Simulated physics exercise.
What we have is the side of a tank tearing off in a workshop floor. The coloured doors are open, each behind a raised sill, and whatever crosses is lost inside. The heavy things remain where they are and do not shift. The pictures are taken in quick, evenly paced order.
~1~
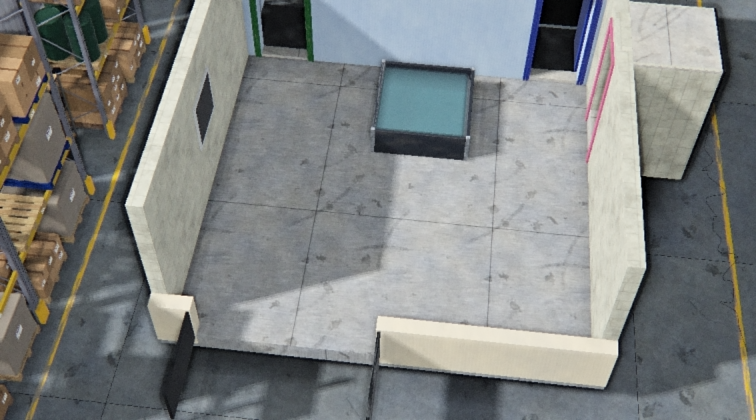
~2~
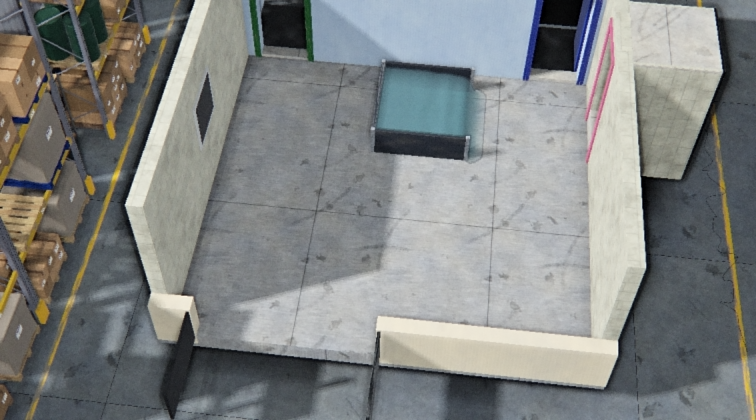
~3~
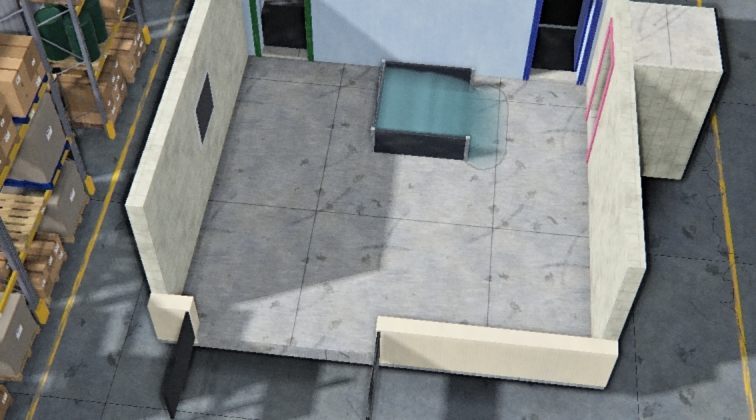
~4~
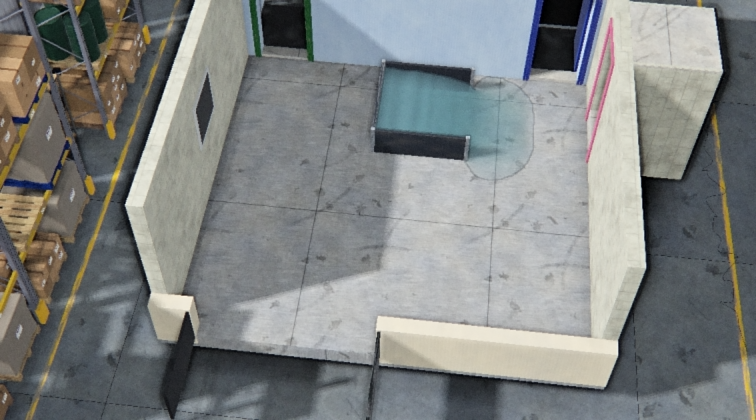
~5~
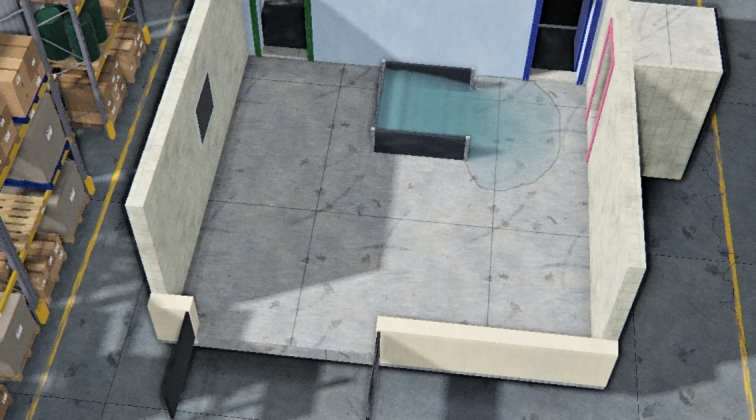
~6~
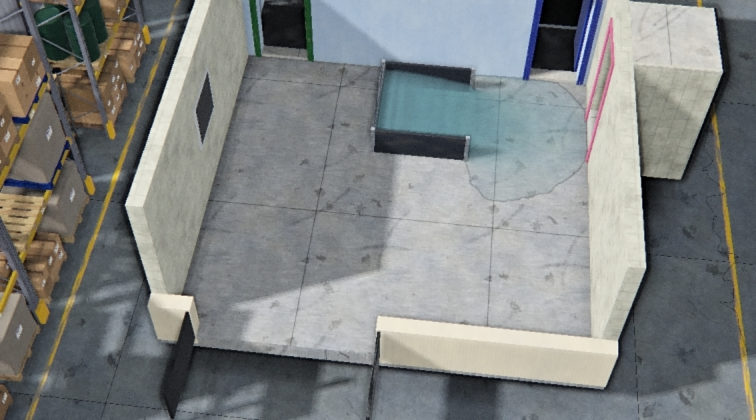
Teal water pouring from the open right side of a dark-framed tank and spreading across a grey workshop floor toward the right wall.
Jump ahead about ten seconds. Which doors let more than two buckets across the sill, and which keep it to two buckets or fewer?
As I see it, the pink door receives no more than two buckets; the green door receives no more than two buckets; the blue door receives more than two buckets.
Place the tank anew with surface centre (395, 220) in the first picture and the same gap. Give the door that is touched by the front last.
Last: The green one.
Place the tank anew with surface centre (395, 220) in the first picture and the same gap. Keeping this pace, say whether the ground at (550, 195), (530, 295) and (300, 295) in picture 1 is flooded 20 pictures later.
I'd say swamped for the first, swamped for the second and still dry for the third.
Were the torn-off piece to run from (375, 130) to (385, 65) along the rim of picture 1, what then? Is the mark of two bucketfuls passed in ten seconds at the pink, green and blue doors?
Here's how it goes: The pink door comes in low, the green door overshoots, the blue door comes in low.
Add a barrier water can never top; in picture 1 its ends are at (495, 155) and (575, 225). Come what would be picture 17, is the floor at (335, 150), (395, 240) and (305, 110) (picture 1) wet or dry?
Untouched, untouched, untouched.
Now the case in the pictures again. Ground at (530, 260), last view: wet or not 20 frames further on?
At that place: Wet.
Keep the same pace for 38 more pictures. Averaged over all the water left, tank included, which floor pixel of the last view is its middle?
At about (484, 199).
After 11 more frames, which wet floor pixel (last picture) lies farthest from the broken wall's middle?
My best guess is about (590, 295).
A moment on, water covers 15 % of the floor; the pink door wet at the sill, nothing in, the green door not reached, the blue door wet at the sill, nothing in.
Next, water covers 20 % of the floor; the pink door wet at the sill, nothing in, the green door not reached, the blue door over two buckets in.
Then, water covers 30 % of the floor; the pink door wet at the sill, nothing in, the green door not reached, the blue door far over two buckets in.
Later, water covers 55 % of the floor; the pink door wet at the sill, nothing in, the green door wet at the sill, nothing in, the blue door far over two buckets in.
In the end, water covers 80 % of the floor; the pink door wet at the sill, nothing in, the green door wet at the sill, nothing in, the blue door far over two buckets in.
